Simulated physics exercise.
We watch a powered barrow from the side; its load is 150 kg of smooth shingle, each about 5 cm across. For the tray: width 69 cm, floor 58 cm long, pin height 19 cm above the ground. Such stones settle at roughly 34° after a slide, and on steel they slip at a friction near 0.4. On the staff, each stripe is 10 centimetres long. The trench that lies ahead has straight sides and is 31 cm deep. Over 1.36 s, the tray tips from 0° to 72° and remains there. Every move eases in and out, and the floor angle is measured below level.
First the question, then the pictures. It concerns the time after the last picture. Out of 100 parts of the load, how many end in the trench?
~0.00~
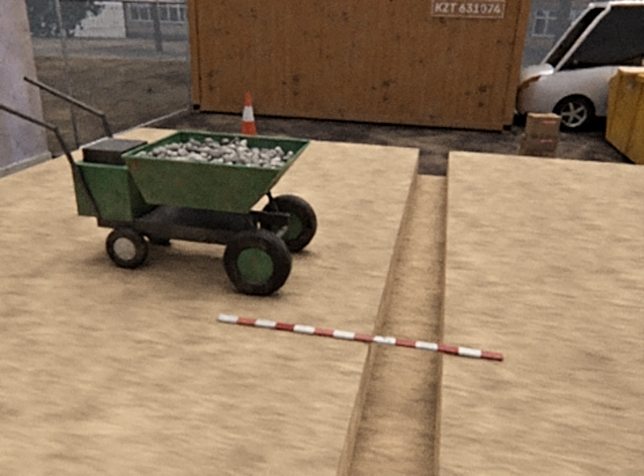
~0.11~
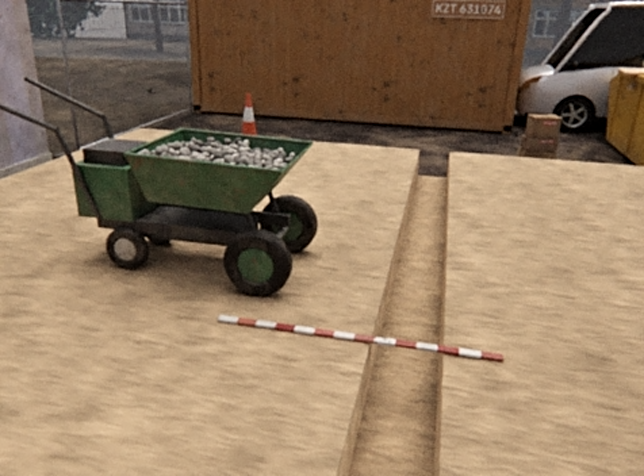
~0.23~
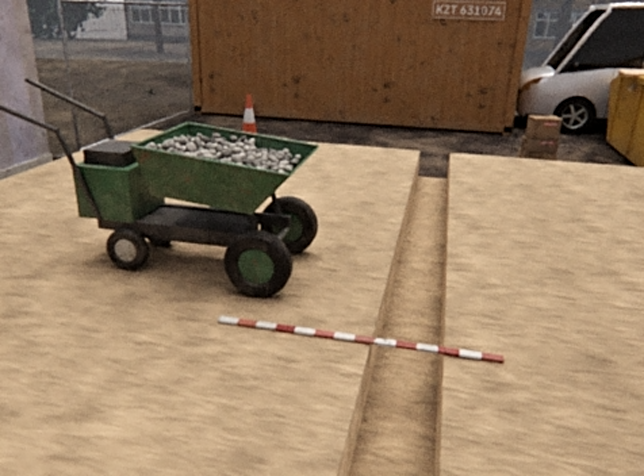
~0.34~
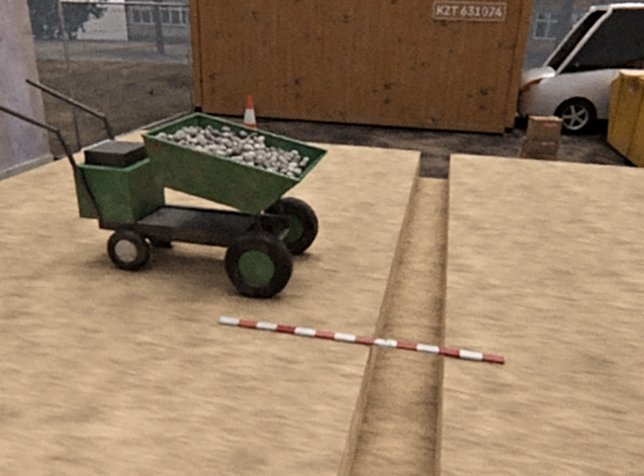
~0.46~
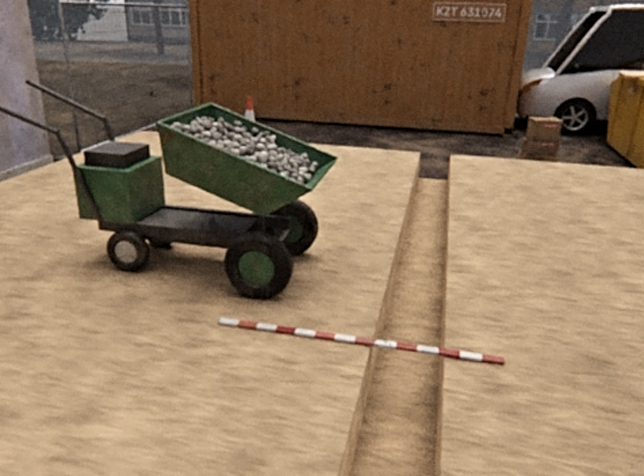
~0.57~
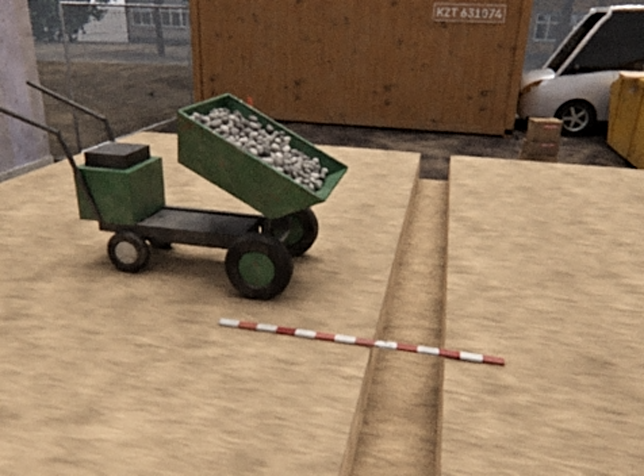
Some 99 out of 100.
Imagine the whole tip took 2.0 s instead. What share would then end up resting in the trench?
It would be near 100 percent.
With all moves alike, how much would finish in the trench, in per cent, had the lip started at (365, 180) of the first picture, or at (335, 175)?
15 %, then 40 %.
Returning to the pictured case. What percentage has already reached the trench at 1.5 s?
60 per cent, give or take.
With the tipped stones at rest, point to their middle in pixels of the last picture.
Roughly at pixel (413, 323).
After 1.0 s the floor is at 61°; 99 % in the tray, 1 % short of the trench; the foremost stones are at (373, 239).
After 1.5 s the floor is at 72°; 36 % in the tray, 4 % short of the trench, 60 % in the trench; the foremost stones are at (448, 315).
After 1.8 s the floor is at 72°; 11 % in the tray, 4 % short of the trench, 85 % in the trench, 1 % past the trench; the foremost stones are at (475, 309).
After 3.8 s the floor is at 72°; 0 % in the tray, 99 % in the trench, 1 % past the trench; the foremost stones are at (485, 300).
